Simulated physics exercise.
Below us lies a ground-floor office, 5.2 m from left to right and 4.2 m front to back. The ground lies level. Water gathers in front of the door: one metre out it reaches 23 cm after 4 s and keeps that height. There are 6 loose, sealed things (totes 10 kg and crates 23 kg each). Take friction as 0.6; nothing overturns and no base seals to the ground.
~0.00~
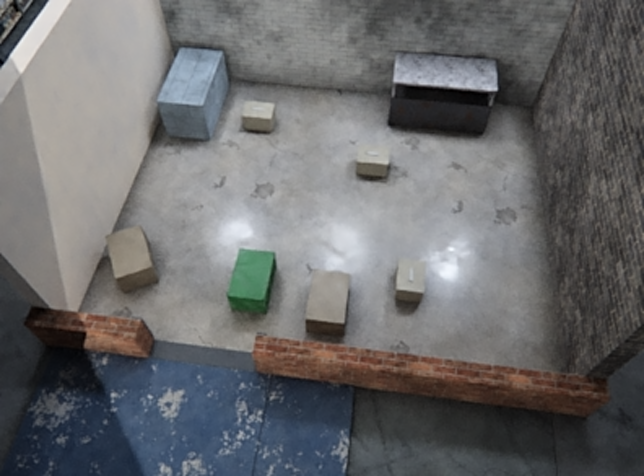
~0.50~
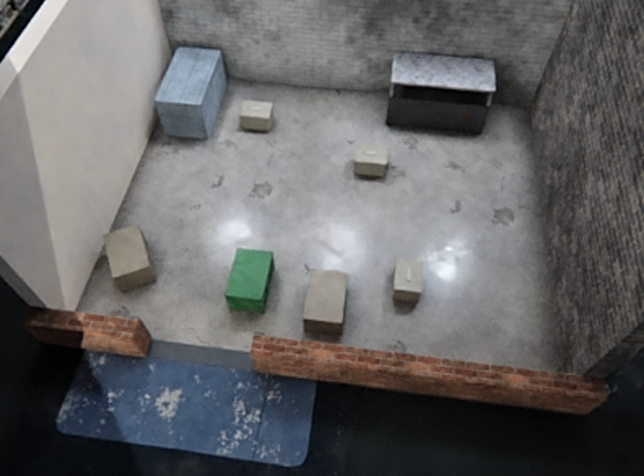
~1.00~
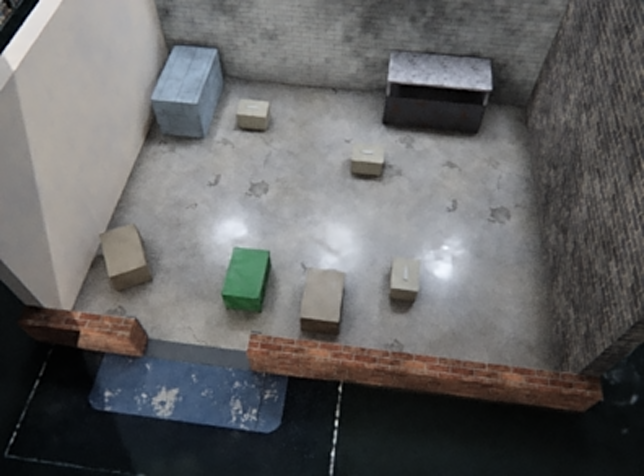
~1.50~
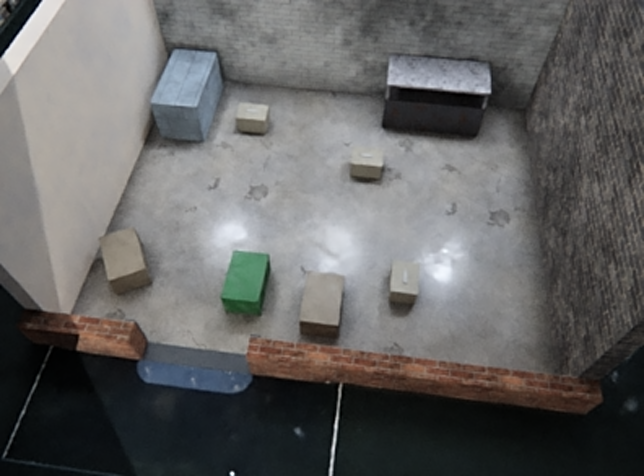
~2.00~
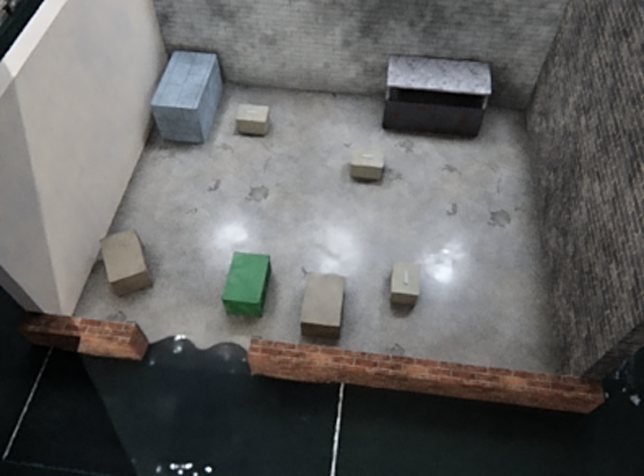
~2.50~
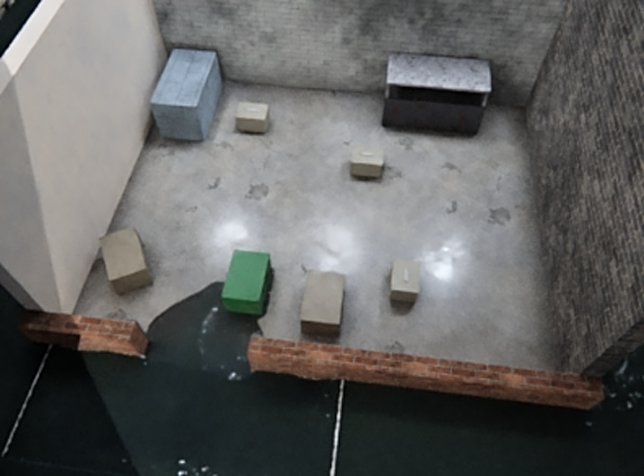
Dark water creeps in through a gap in the low brick wall at the front of a roofless, grey-floored room seen from high above. A green crate sits near the opening among tan boxes, with a pale blue box at back left and a dark one at back right. Outside, a speckled blue patch shrinks away before water spreads inside toward the crate, while the objects stay put and the view barely shifts.
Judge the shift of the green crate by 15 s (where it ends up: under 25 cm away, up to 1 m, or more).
The green crate travels far.
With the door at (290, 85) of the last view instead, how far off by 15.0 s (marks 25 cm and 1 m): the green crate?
Then the green crate ends far away.
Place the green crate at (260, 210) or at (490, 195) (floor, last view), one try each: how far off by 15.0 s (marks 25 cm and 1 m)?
In turn: It ends far away; it ends far away.
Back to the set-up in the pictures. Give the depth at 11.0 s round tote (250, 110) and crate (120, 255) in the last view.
About 11 and 9 cm.
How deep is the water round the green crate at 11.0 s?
Roughly 7 cm.
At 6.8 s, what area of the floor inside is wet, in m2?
Some 15 m2.
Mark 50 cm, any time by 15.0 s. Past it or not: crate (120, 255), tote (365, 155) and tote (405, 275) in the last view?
In that order: Under, over, short of it.
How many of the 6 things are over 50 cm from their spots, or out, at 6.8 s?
1 of them.
After 3.5 s the green crate is near (246, 275), 0.0 m from its start, aground; 0 afloat.
After 6.8 s the green crate is near (269, 209), 0.9 m from its start, aground; 0 afloat.
After 11.0 s the green crate is near (278, 200), 1.1 m from its start, aground; 1 afloat.
After 15.0 s the green crate is near (436, 168), 2.7 m from its start, afloat; 4 afloat.
